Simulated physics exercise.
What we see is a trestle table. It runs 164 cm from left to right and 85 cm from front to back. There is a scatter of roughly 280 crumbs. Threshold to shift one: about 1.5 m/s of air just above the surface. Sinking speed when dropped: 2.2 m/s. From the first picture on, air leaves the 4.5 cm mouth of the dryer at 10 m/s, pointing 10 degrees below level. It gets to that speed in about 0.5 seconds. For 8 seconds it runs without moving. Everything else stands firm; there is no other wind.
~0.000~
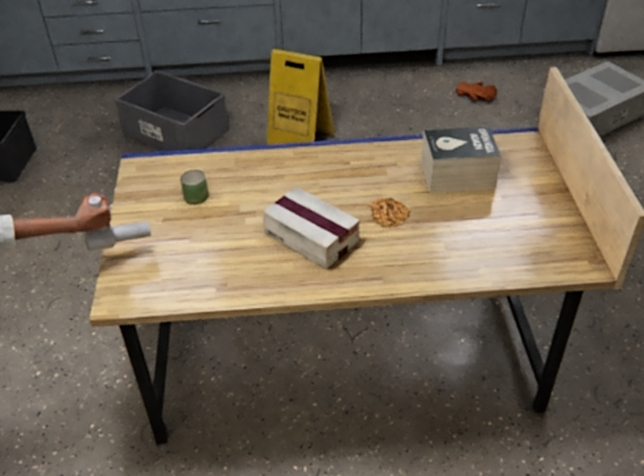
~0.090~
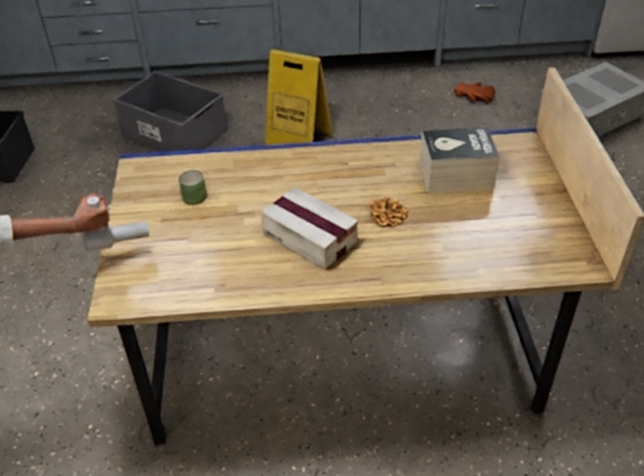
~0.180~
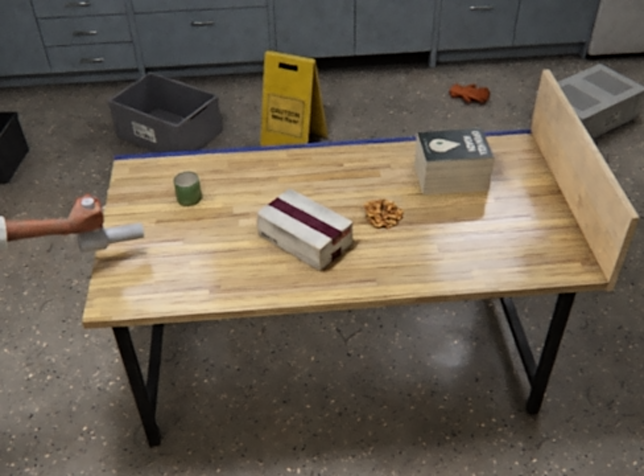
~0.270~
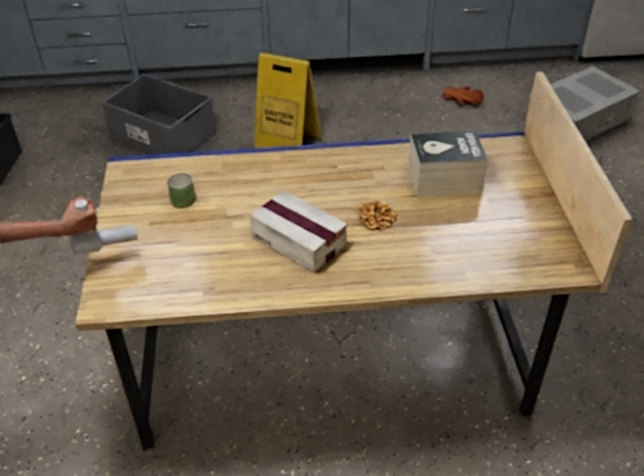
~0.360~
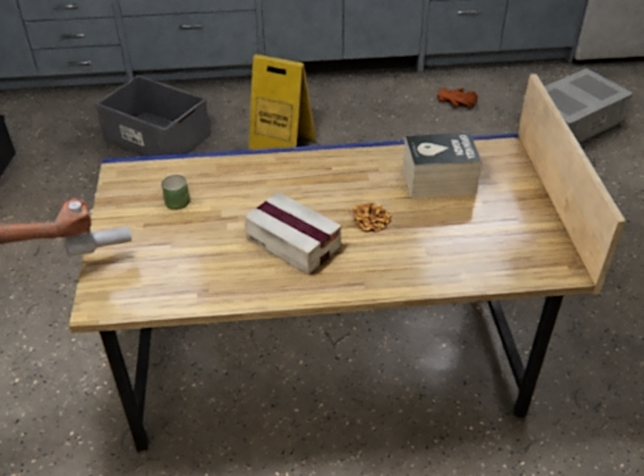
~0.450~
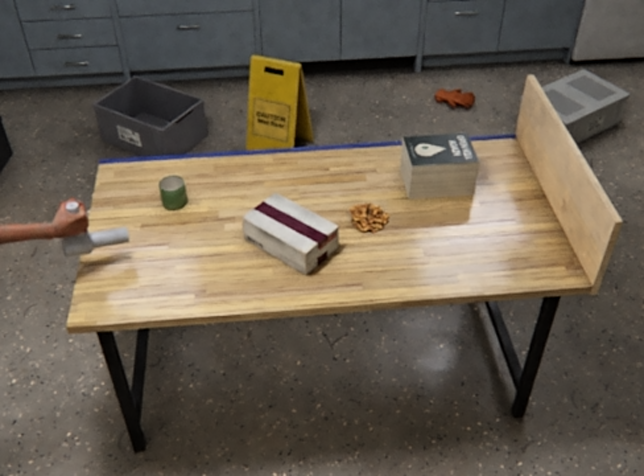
The clip shows a hand holding a grey dryer at the left end of a wooden trestle table with a green tin, a box, a pile of crumbs and a book, all staying still while the view shifts slightly.
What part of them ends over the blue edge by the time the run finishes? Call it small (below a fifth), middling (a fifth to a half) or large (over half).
Small.
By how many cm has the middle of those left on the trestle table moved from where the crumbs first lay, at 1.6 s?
I'd guess near 0 cm.
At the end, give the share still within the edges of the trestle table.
About 100 %.
After 1.6 s, 1 % are on the move or not yet settled, 0 % are over the blue edge; the middle of those still in play is near (366, 215).
After 2.6 s, 1 % are on the move or not yet settled, 0 % are over the blue edge; the middle of those still in play is near (366, 215).
After 4.4 s, 1 % are on the move or not yet settled, 0 % are over the blue edge; the middle of those still in play is near (366, 215).
After 8.0 s, at the end, 0 % are over the blue edge; the middle of those still in play is near (366, 215).
